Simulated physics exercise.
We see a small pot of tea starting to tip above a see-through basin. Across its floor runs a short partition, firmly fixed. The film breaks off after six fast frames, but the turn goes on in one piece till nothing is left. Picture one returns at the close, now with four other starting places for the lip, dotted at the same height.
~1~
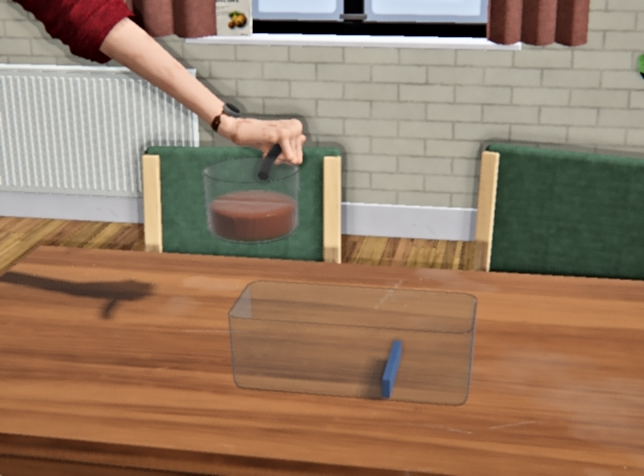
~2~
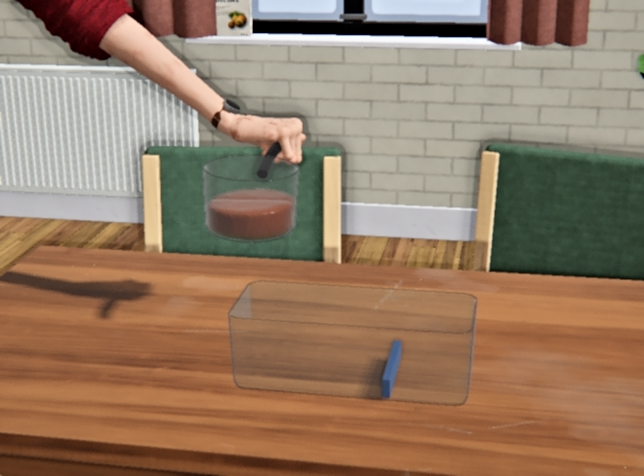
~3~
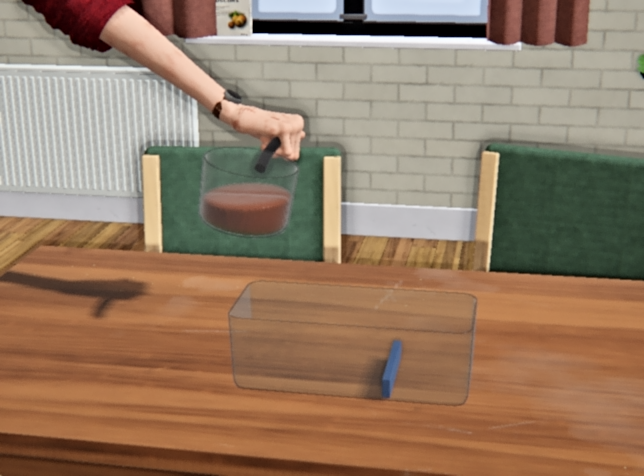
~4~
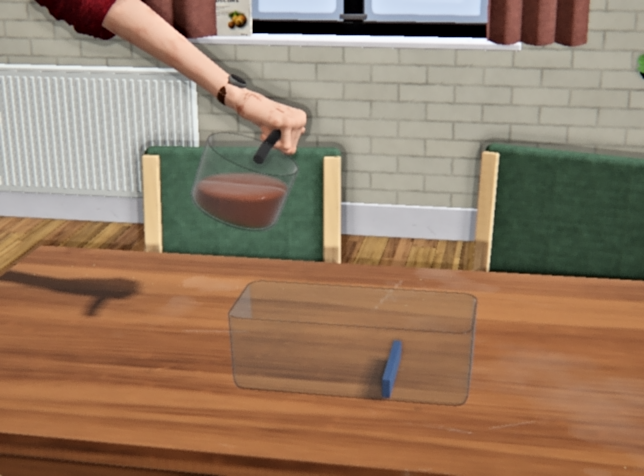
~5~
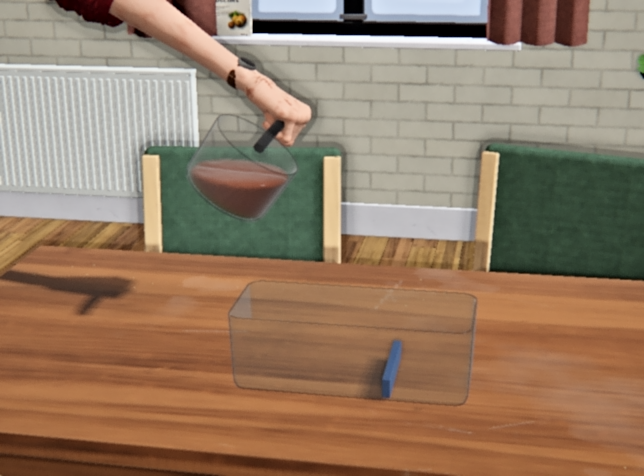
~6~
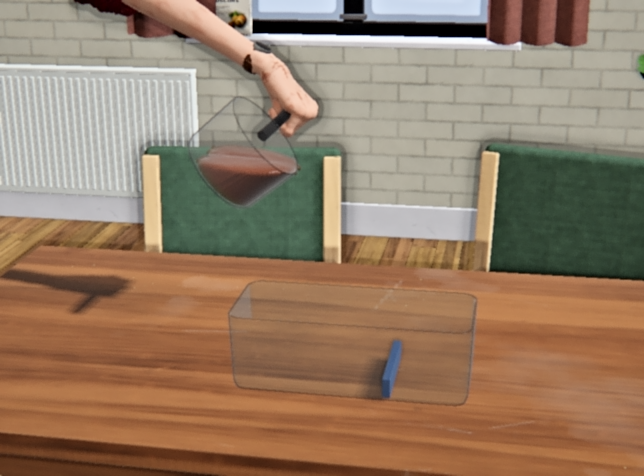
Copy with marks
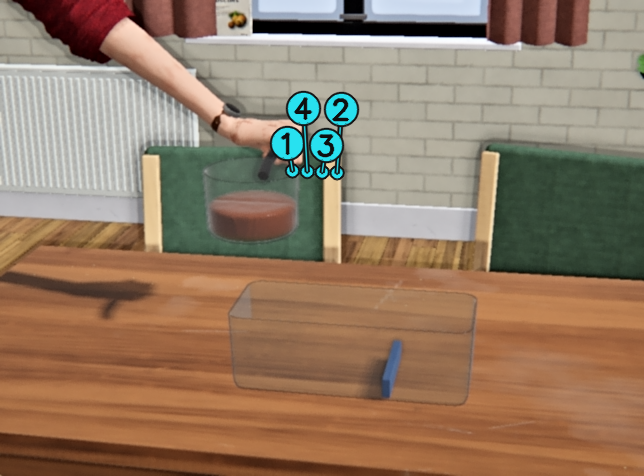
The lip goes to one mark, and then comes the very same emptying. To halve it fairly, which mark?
4 is best.
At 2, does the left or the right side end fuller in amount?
More ends on the right.
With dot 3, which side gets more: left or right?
The right one.
On the marked copy, 1 at (292, 170); 2 at (337, 172); 3 at (322, 172); 4 at (307, 171).
If 1 is chosen, about 84 % ends left of the wall and 12 % right of it; 4 % is lost outside.
If 2 is chosen, about 17 % ends left of the wall and 81 % right of it.
If 3 is chosen, about 17 % ends left of the wall and 82 % right of it.
If 4 is chosen, about 45 % ends left of the wall and 52 % right of it.
